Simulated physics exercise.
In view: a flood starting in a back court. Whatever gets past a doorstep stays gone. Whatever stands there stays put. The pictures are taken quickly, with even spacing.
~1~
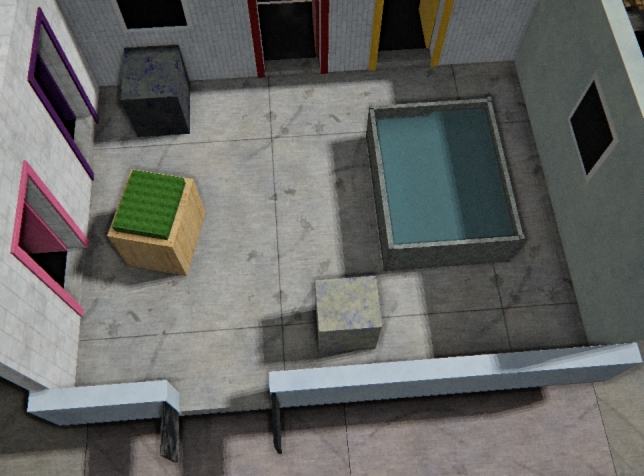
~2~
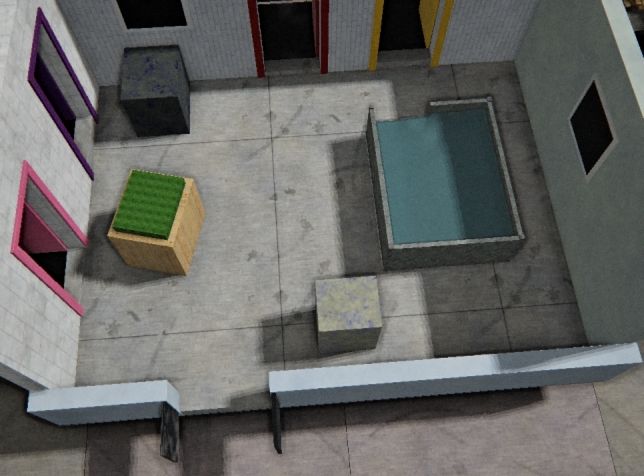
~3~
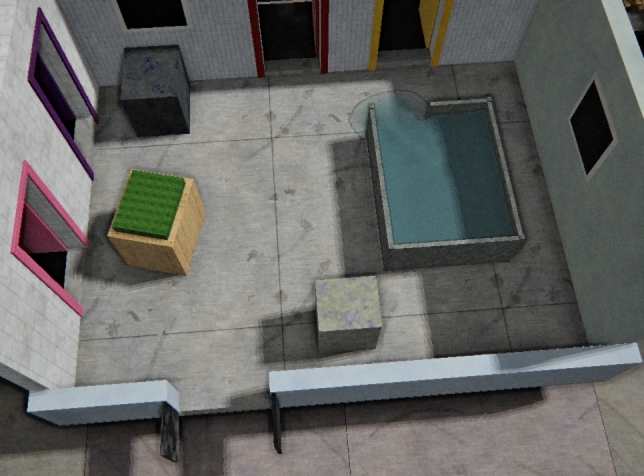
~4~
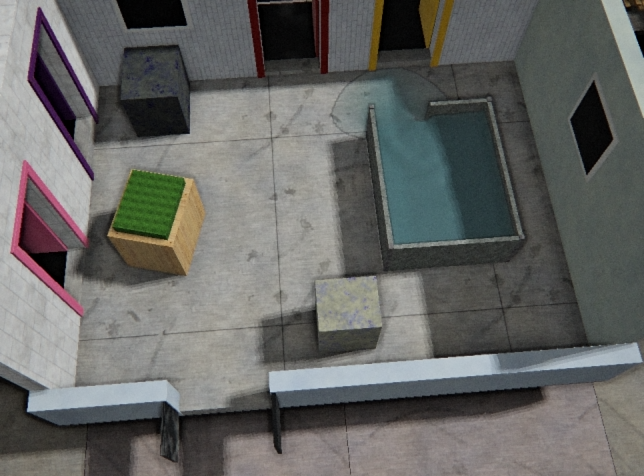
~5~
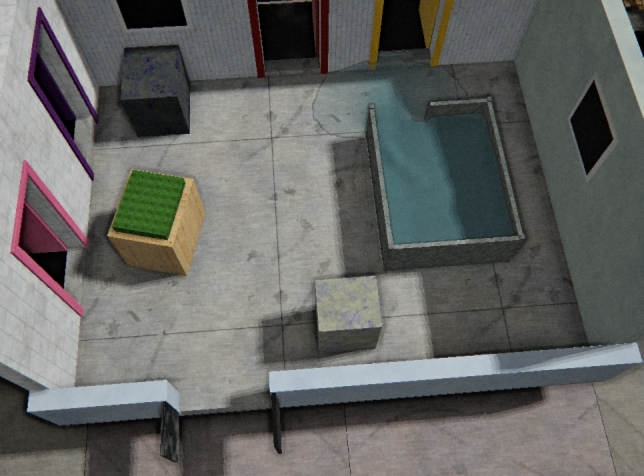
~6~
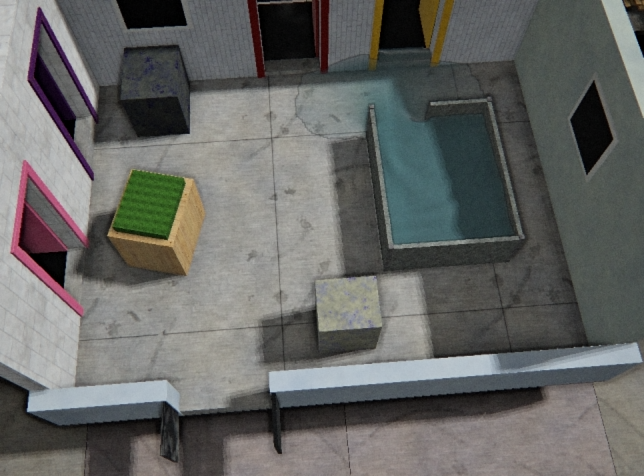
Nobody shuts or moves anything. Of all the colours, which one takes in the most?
The yellow one.
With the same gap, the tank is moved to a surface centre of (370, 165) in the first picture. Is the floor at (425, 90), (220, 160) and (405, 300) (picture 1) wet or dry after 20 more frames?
Log, spots in order: Taken by the flood / taken by the flood / unwetted.
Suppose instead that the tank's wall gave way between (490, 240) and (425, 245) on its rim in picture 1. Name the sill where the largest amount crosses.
It's the pink-painted one.
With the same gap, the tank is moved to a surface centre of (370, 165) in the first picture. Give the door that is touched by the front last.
The pink door.
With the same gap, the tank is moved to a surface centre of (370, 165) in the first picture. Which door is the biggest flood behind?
The answer is the red one.
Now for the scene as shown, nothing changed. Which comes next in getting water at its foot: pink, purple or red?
Result: The red one.
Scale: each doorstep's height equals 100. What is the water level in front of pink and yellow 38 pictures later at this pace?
About 50 and 100 %.
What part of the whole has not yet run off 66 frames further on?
Some 82 per cent.
A moment on, water covers 15 % of the floor; purple door not reached, pink door not reached, red door a trickle in, yellow door some in.
Next, water covers 25 % of the floor; purple door not reached, pink door not reached, red door some in, yellow door a lot in.
Then, water covers 45 % of the floor; purple door wet at the sill, nothing in, pink door not reached, red door some in, yellow door a lot in.
Later, water covers 80 % of the floor; purple door wet at the sill, nothing in, pink door wet at the sill, nothing in, red door some in, yellow door a lot in.
In the end, water covers 95 % of the floor; purple door wet at the sill, nothing in, pink door wet at the sill, nothing in, red door some in, yellow door a lot in; the yellow door has let in the most.
